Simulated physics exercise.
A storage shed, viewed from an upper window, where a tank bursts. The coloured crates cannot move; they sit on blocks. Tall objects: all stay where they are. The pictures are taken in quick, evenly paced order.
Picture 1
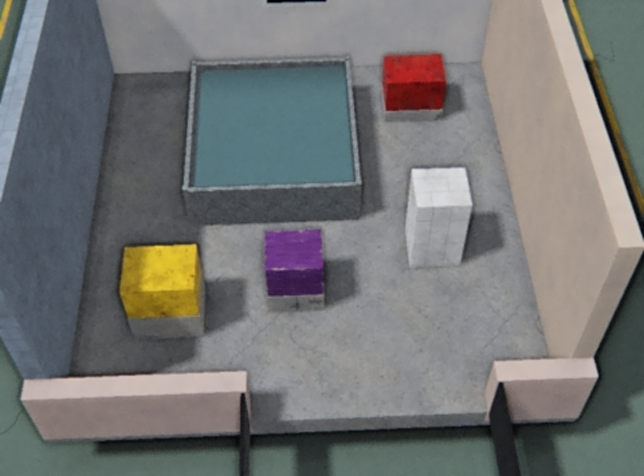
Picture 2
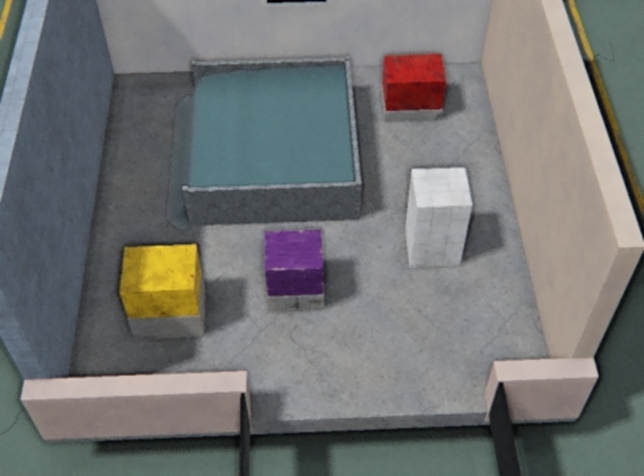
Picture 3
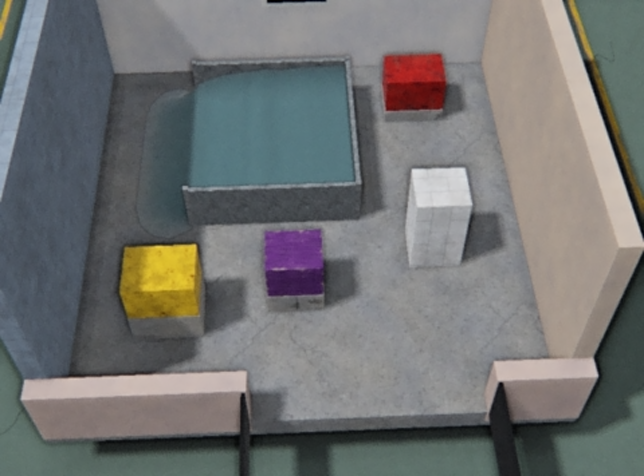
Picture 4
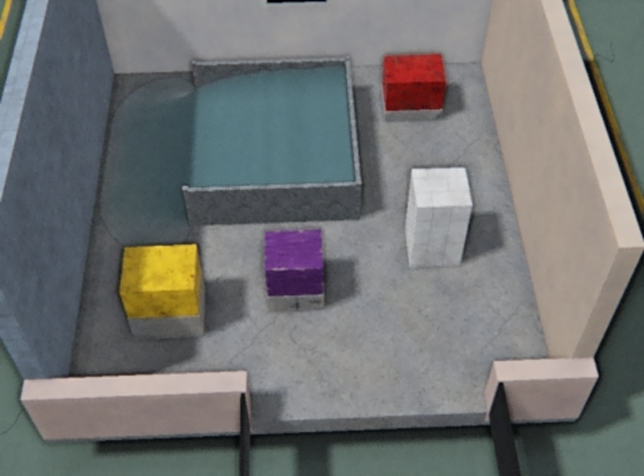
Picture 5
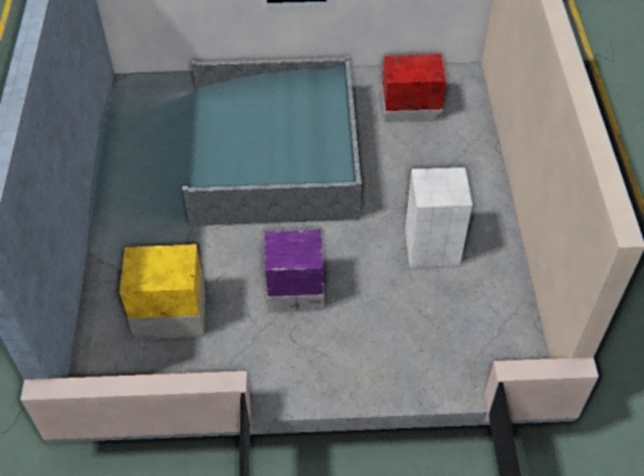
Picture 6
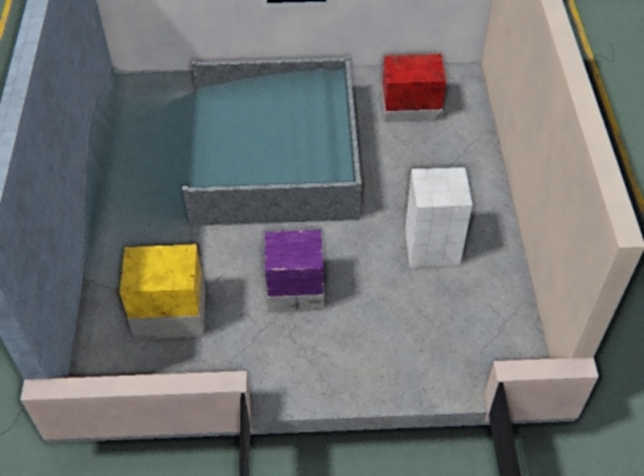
A tank of water bursts open on its left side and water spreads leftward across the floor.
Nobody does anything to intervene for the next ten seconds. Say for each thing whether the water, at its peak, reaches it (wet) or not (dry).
My prediction: The red crate will have no water on it. The yellow crate will have no water on it. The purple crate will have no water on it.
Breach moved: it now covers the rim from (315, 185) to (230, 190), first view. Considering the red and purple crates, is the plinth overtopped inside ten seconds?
Red stays untouched; purple gets drenched.
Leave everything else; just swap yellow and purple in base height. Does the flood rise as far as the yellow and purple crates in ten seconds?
Yellow: Untouched, purple: Untouched.
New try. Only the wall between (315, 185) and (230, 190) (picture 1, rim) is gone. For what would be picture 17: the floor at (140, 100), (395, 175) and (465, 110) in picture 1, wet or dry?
The first comes out untouched, the second soaked, the third untouched.
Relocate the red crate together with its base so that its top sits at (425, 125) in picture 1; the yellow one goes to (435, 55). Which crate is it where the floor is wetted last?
Answer: The red crate.
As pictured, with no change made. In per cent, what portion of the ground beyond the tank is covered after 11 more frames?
Roughly 35 %.
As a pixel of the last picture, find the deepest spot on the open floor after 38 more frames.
Around (548, 390).
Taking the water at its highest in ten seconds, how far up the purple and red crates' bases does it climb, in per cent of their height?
Roughly 60 percent, then 60 percent.
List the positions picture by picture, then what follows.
The first frame shows the tank at (272, 124) is whole and still.
In the second frame, water pours out at (196, 146) and has run to a hidden place.
In the third frame, the front is at (180, 91), out from the gap at (197, 149).
In the fourth frame, the front is at (157, 84), out from the gap at (197, 150).
In the fifth frame, the front is at (114, 86), out from the gap at (197, 151).
In the sixth frame, the front is at (85, 274), out from the gap at (197, 150).
A moment on, water covers 25 % of the floor; the red crate not reached, the yellow crate water round its plinth, the purple crate not reached.
Next, water covers 35 % of the floor; the red crate not reached, the yellow crate water round its plinth, the purple crate not reached.
Then, water covers 65 % of the floor; the red crate water round its plinth, the yellow crate water round its plinth, the purple crate water round its plinth.
Later, water covers 100 % of the floor; the red crate water round its plinth, the yellow crate water round its plinth, the purple crate water round its plinth.
In the end, water covers 100 % of the floor; the red crate stayed above the water, the yellow crate stayed above the water, the purple crate stayed above the water.
